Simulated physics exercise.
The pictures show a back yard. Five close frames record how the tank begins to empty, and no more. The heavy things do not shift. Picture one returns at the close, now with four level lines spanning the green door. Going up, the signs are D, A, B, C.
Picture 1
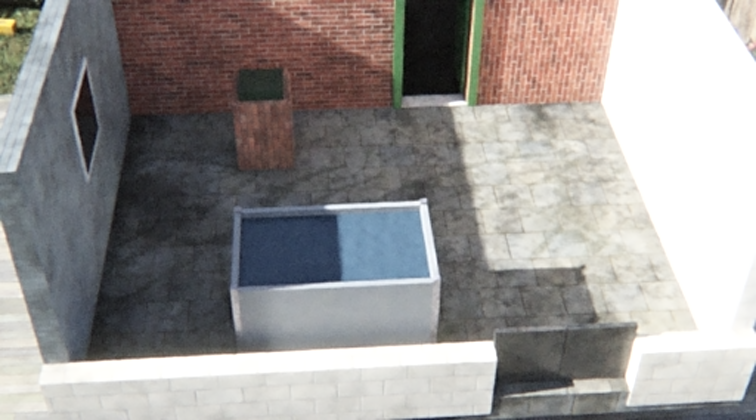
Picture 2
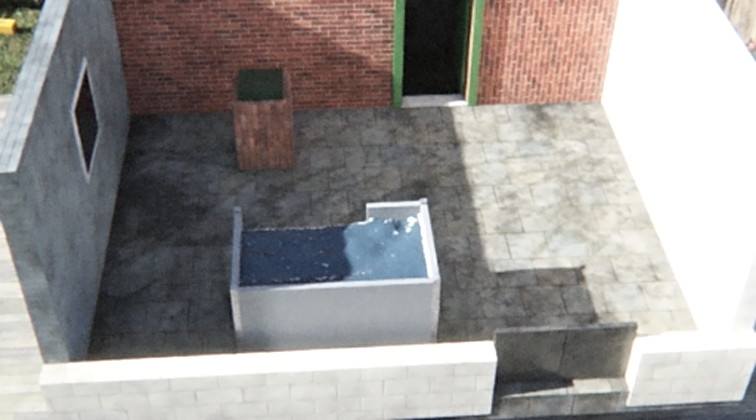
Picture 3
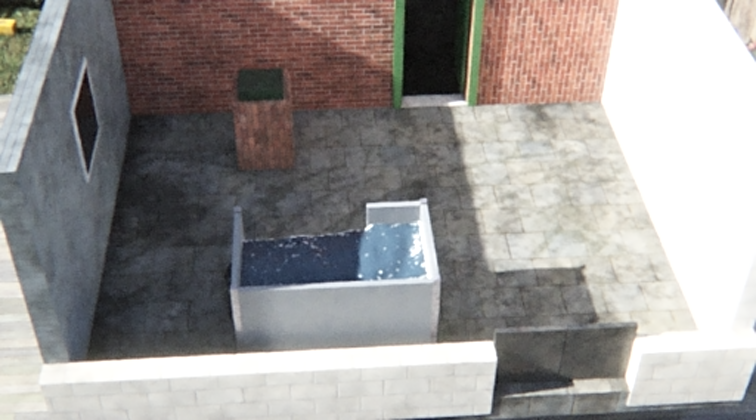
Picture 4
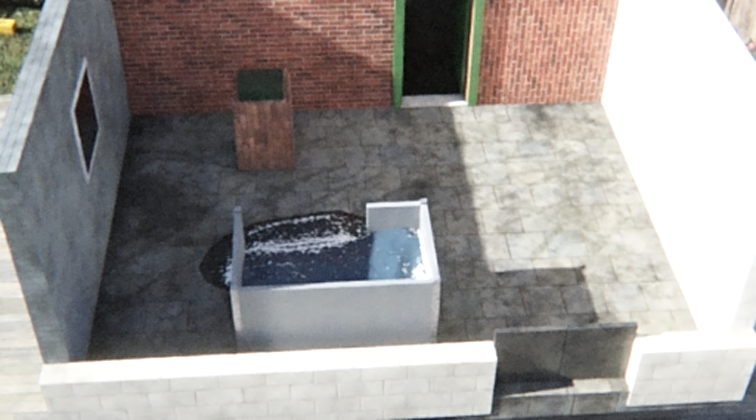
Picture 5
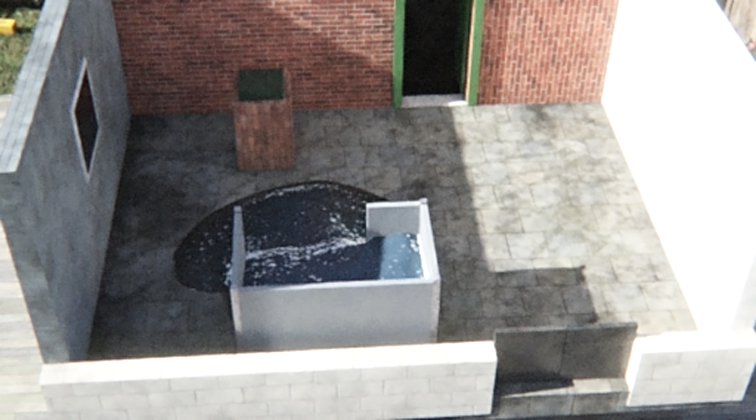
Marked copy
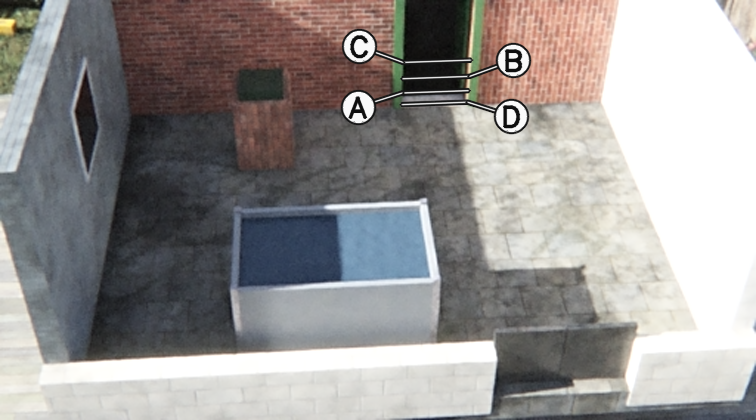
Water pouring from a white tank through a gap in its back wall, spreading over the paving of a brick-walled yard.
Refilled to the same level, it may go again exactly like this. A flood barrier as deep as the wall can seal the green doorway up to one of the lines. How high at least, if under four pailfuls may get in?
Take A.
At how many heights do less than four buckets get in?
Three of them.
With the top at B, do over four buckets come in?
No, that is safe.
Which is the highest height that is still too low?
D it is.
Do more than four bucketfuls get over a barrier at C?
No, not at all.
In white, A at (435, 91); B at (436, 77); C at (437, 61); D at (434, 103); from the bottom up D, A, B, C.
For height A, a splash gets over, under a bucket.
For height B, nothing gets over.
For height C, nothing gets over.
For height D, some 20 bucketfuls get in.
